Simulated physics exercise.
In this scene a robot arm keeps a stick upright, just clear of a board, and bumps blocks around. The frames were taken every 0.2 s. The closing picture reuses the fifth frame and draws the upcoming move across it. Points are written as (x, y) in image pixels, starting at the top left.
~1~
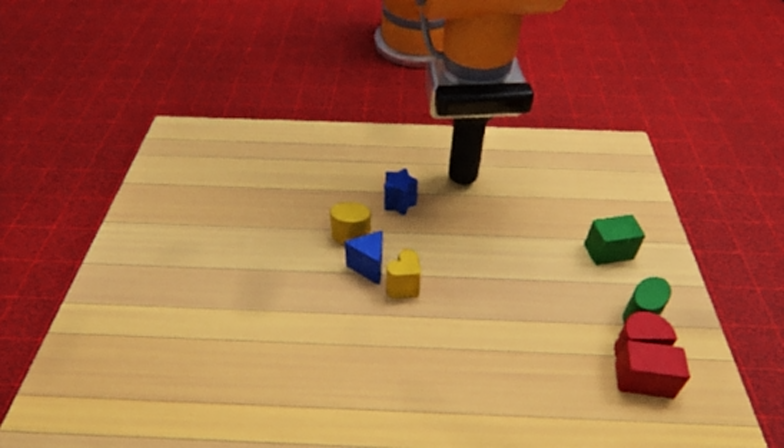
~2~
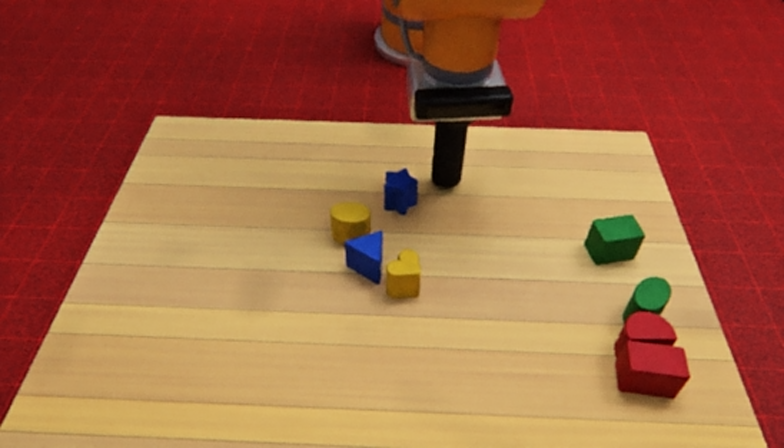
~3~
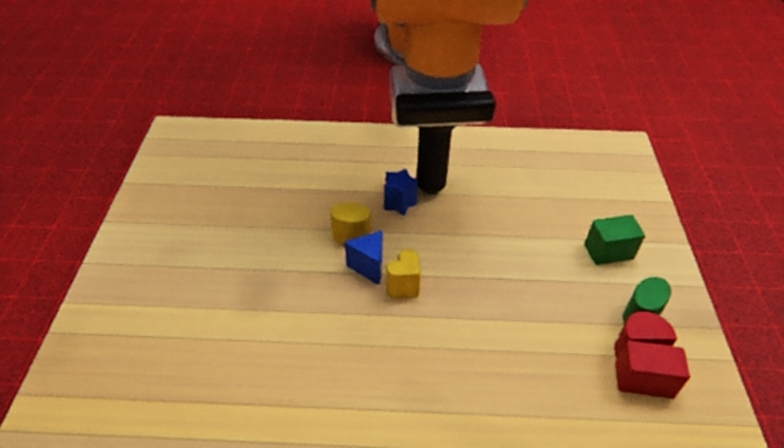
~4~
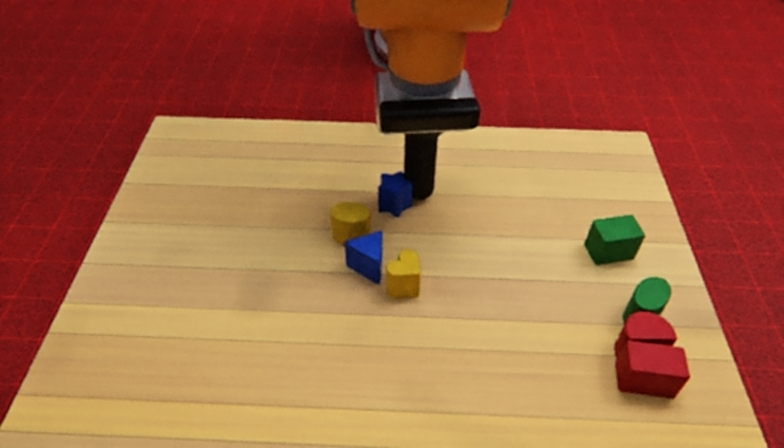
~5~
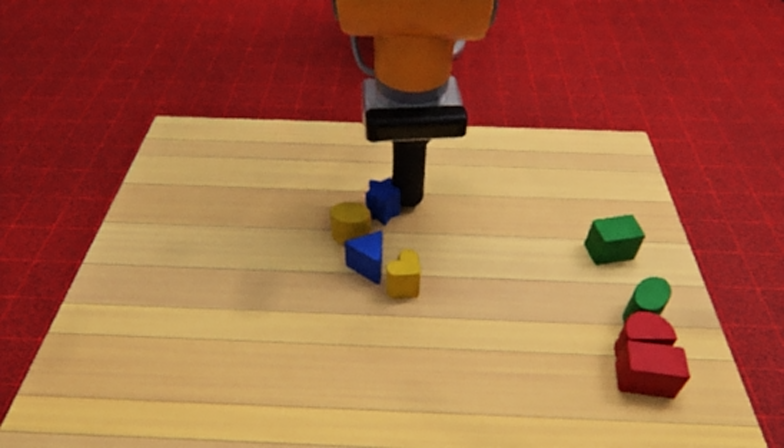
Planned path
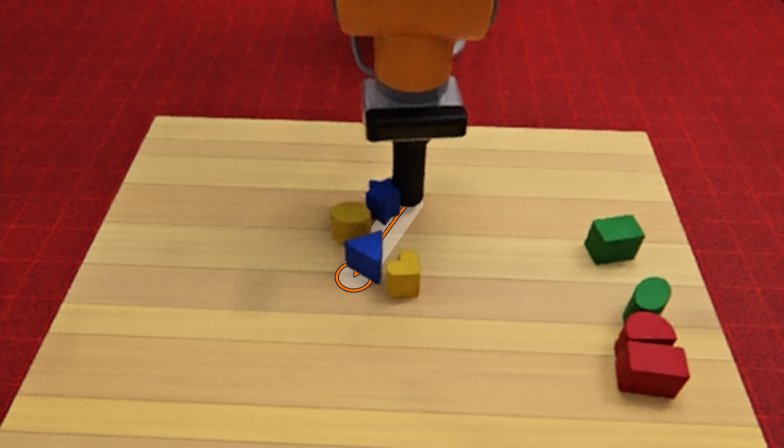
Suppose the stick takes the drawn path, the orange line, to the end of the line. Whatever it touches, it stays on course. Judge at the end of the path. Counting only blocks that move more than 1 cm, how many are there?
Answer: 3+.
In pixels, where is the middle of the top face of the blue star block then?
I'd expect the centre of its top face to be at (339, 226).
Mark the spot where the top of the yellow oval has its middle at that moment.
The answer is (307, 222).
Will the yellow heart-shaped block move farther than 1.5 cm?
Short answer: No.
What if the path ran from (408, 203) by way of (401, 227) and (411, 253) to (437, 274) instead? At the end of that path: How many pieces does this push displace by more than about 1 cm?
My best guess is that a single block moves over 1 cm.
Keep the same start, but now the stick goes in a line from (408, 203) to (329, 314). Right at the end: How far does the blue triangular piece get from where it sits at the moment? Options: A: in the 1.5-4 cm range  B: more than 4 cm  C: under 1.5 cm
B.
Drawn move, straight from (408, 203) to (354, 277).
On the path given first. One third of the way, stick (390, 220); yellow oval (336, 218), turned 20° clockwise; blue star block (360, 205), turned 20° clockwise.
Two thirds of the way, stick (373, 244); yellow oval (313, 223), turned 50° clockwise; blue triangular piece (367, 250), turned 20° clockwise; blue star block (343, 219), turned 45° clockwise.
At the end, stick (354, 270); yellow oval (307, 222), turned 65° clockwise; blue triangular piece (353, 278); blue star block (339, 226), turned 75° clockwise; yellow heart-shaped block still.
